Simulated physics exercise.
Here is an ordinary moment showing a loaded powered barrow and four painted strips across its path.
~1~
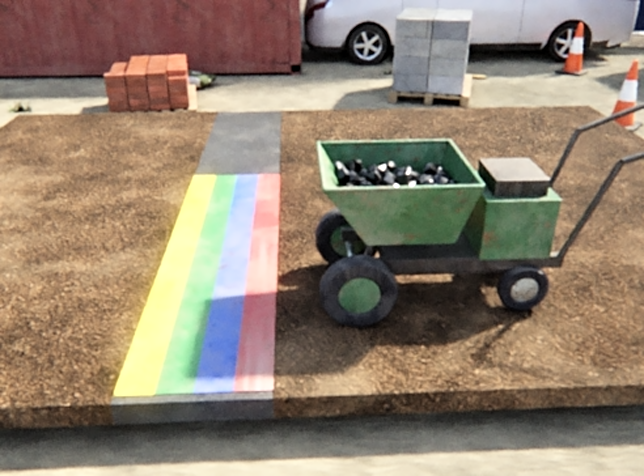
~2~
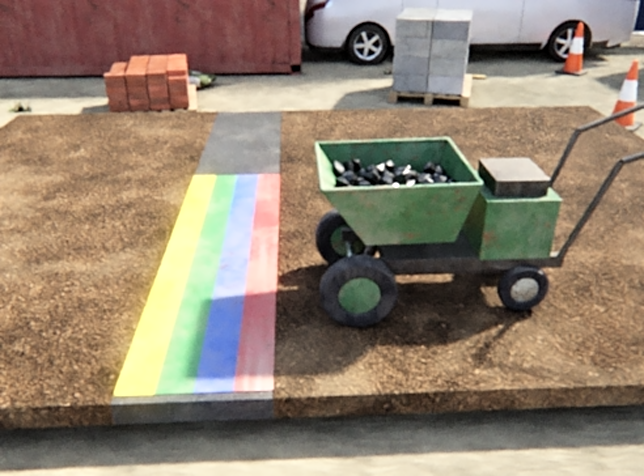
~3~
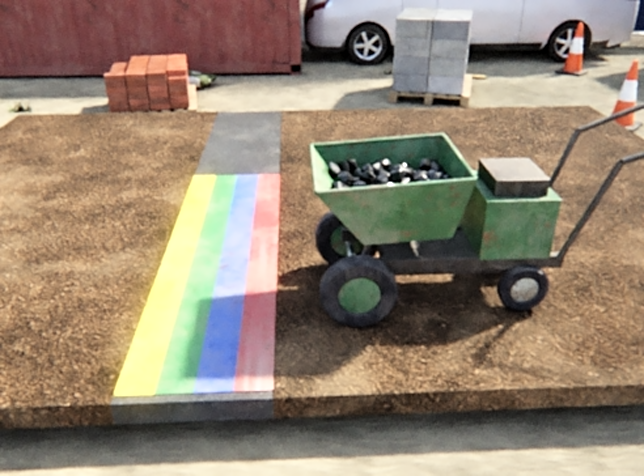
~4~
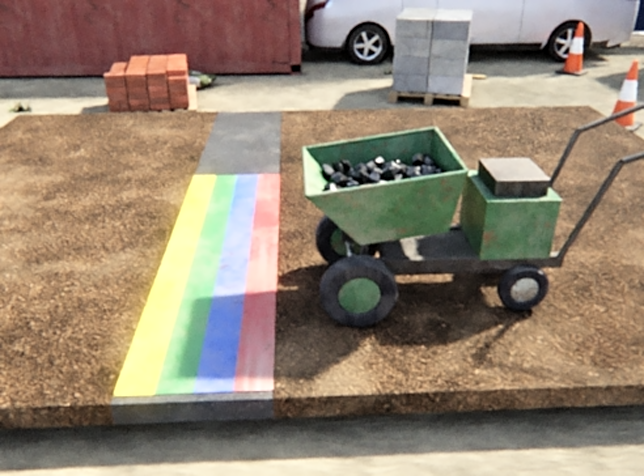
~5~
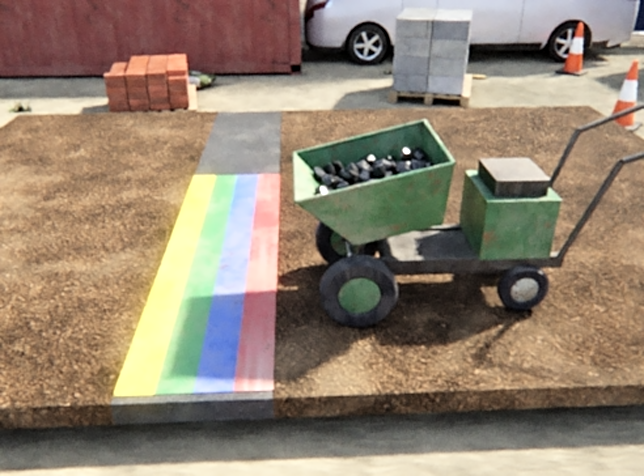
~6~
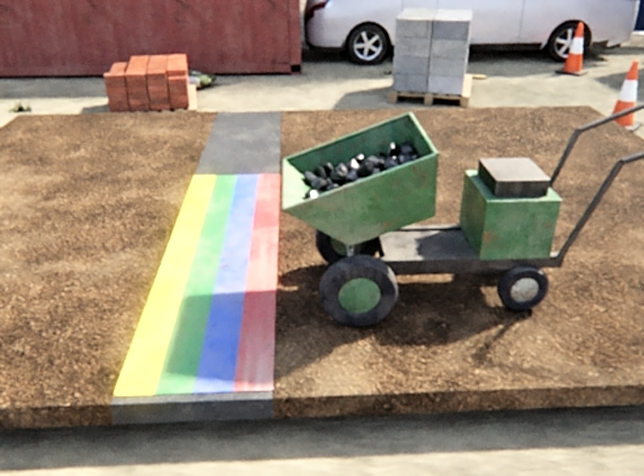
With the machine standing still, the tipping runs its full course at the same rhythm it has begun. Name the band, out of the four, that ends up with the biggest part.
The blue band.
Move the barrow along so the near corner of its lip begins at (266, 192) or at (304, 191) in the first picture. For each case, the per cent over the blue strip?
First spot: Roughly 0 percent; second spot: Roughly 20 percent.
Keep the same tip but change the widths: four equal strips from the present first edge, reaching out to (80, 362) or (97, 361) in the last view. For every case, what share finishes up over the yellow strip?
About 0 % and 0 %.
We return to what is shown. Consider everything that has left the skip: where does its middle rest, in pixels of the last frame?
Centre at rest, last view: Approx. (211, 291).
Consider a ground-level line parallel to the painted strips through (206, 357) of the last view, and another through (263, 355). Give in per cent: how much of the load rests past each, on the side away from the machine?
Respectively 40 and 70 percent.
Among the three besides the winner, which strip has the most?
The runner-up: Green.
Soon, skip tipped steeply; all in the skip.
A while on, skip tipped right over; most in the skip; a small part over the blue strip; a stray few over the green strip.
Towards the end, skip tipped right over; about a third in the skip; a stray few over the red strip; about a third over the blue strip; about a quarter over the green strip; a small part over the yellow strip; a stray few off the paint.
Finally, skip tipped right over; about a quarter in the skip; a stray few over the red strip; about a third over the blue strip; about a quarter over the green strip; a small part over the yellow strip; a stray few off the paint.
